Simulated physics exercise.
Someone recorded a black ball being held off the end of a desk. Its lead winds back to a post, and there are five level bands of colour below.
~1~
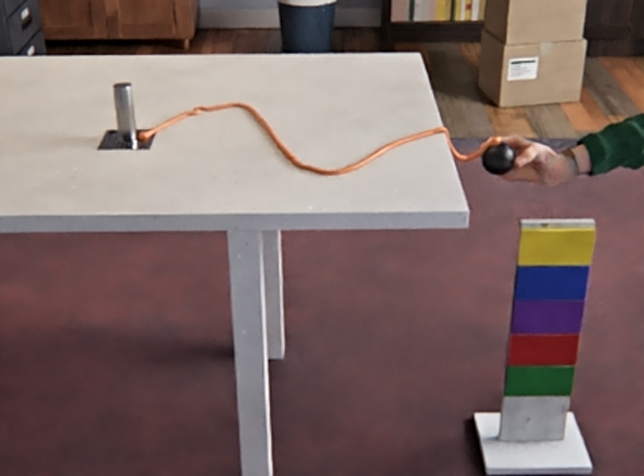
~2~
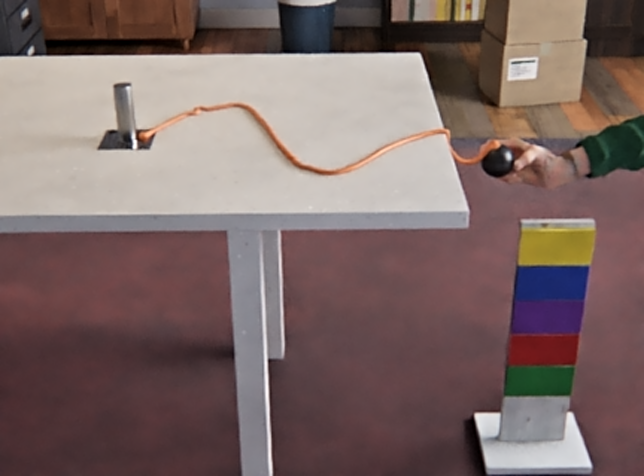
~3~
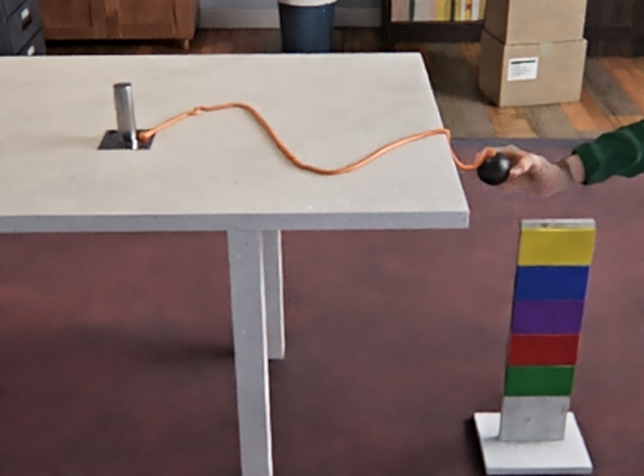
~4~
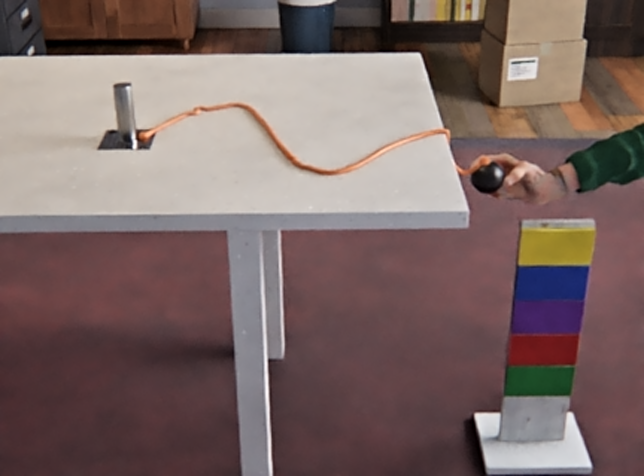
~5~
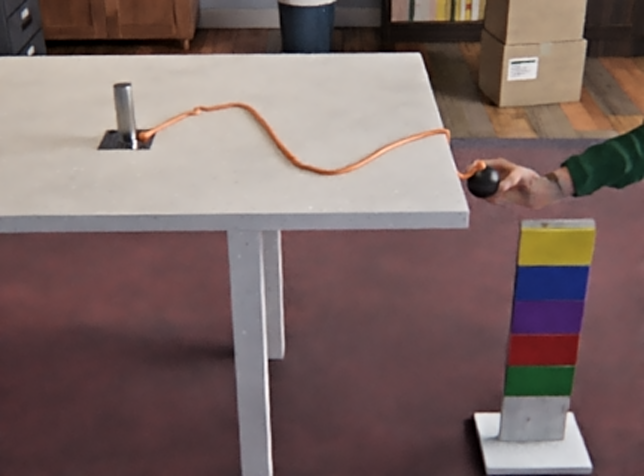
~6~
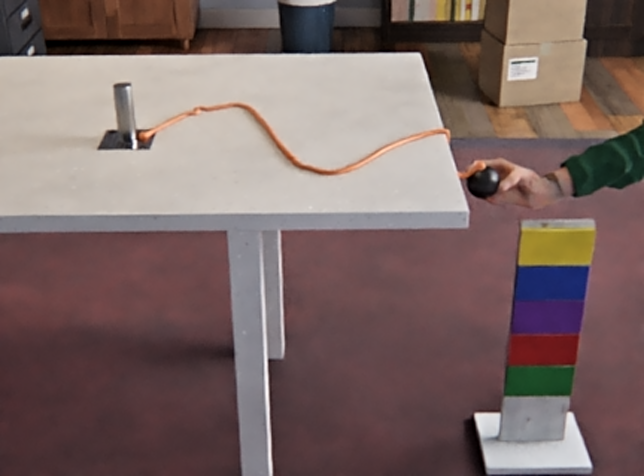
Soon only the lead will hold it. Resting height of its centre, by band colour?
Green.
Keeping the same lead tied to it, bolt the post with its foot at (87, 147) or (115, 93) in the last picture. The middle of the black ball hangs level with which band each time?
Result per try, in order: Red / red.
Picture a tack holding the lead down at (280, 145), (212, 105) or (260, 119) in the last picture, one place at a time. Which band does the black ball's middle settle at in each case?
Blue; red; purple.
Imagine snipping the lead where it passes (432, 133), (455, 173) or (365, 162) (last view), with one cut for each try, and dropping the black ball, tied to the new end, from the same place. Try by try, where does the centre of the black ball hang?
One spot per try: (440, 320), (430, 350), and (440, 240).
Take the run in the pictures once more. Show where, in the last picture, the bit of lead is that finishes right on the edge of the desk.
Approx. (289, 158).
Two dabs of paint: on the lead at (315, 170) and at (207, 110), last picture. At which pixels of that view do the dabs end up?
First one close to (442, 170), second close to (255, 134).
Soon after, ball near (442, 369); level with red.
Then, ball near (420, 381); level with green.
At rest, ball near (427, 385); level with green. At green.
